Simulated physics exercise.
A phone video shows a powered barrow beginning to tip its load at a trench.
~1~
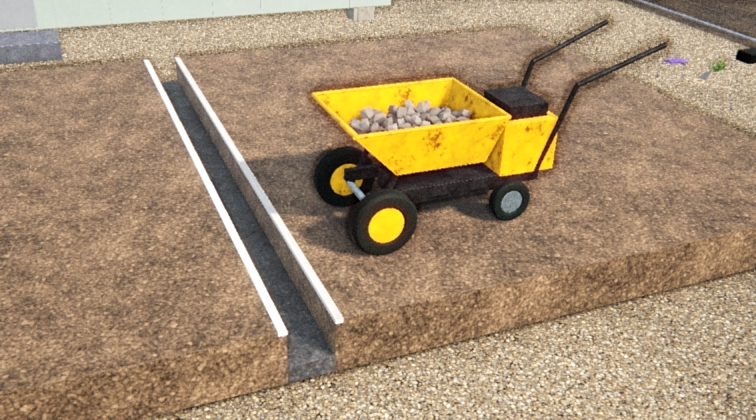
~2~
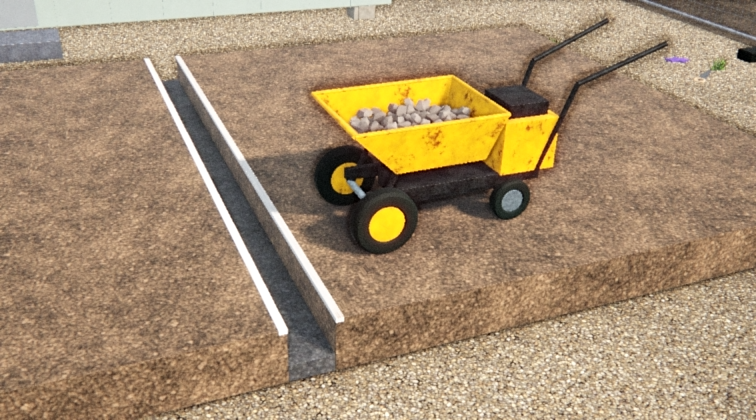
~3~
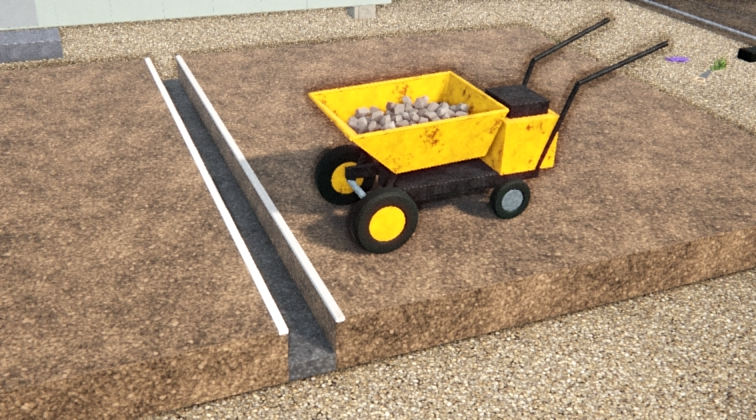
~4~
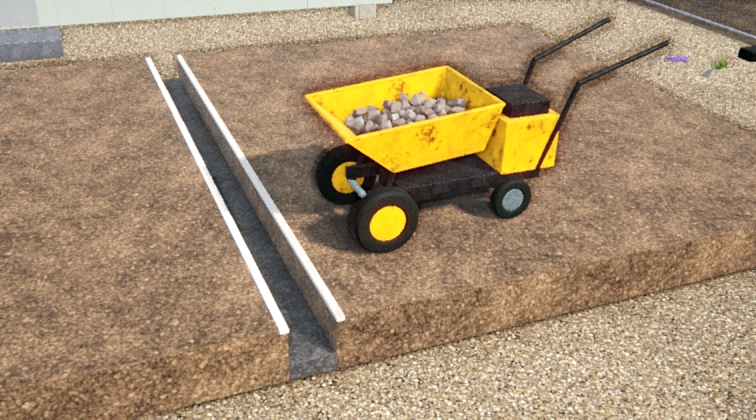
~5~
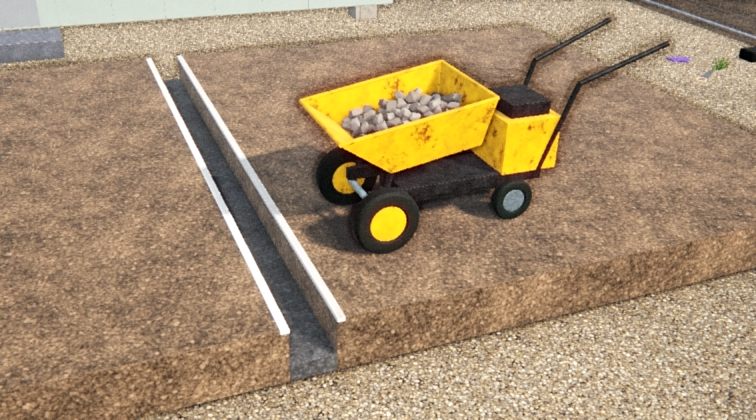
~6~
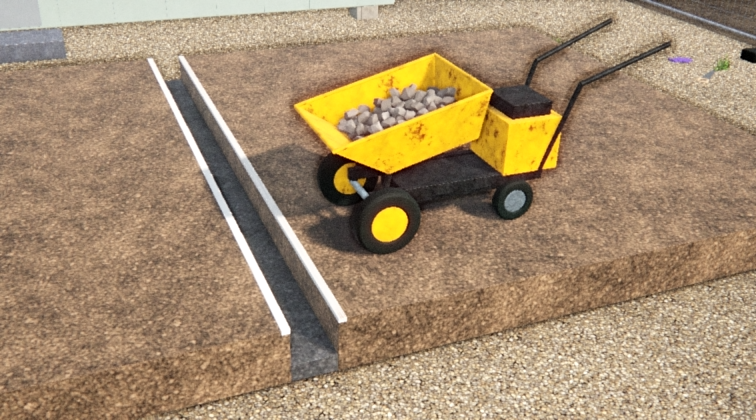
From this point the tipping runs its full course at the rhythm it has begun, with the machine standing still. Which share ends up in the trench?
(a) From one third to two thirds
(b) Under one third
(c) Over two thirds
a, from one third to two thirds.
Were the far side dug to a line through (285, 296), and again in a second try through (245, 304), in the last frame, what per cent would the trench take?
10 % then 90 %, roughly.
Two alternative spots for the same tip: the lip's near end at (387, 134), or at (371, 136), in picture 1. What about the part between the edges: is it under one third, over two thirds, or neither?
In the first case more than two thirds, in the second case over two thirds.
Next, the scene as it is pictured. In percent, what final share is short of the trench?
Roughly 0 in a hundred.
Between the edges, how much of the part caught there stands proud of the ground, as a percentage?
0 %, roughly.
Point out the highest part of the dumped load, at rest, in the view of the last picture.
I'd place the summit at about pixel (225, 251).
Shortly afterwards, skip tipped steeply; the whole lot in the skip.
Next, skip tipped right over; near two thirds in the skip; near a quarter in or heaped over the trench; near a quarter beyond it.
Some moments later, skip tipped right over; near half in or heaped over the trench; near half beyond it.
In the end, skip tipped right over; near half in or heaped over the trench; near half beyond it.
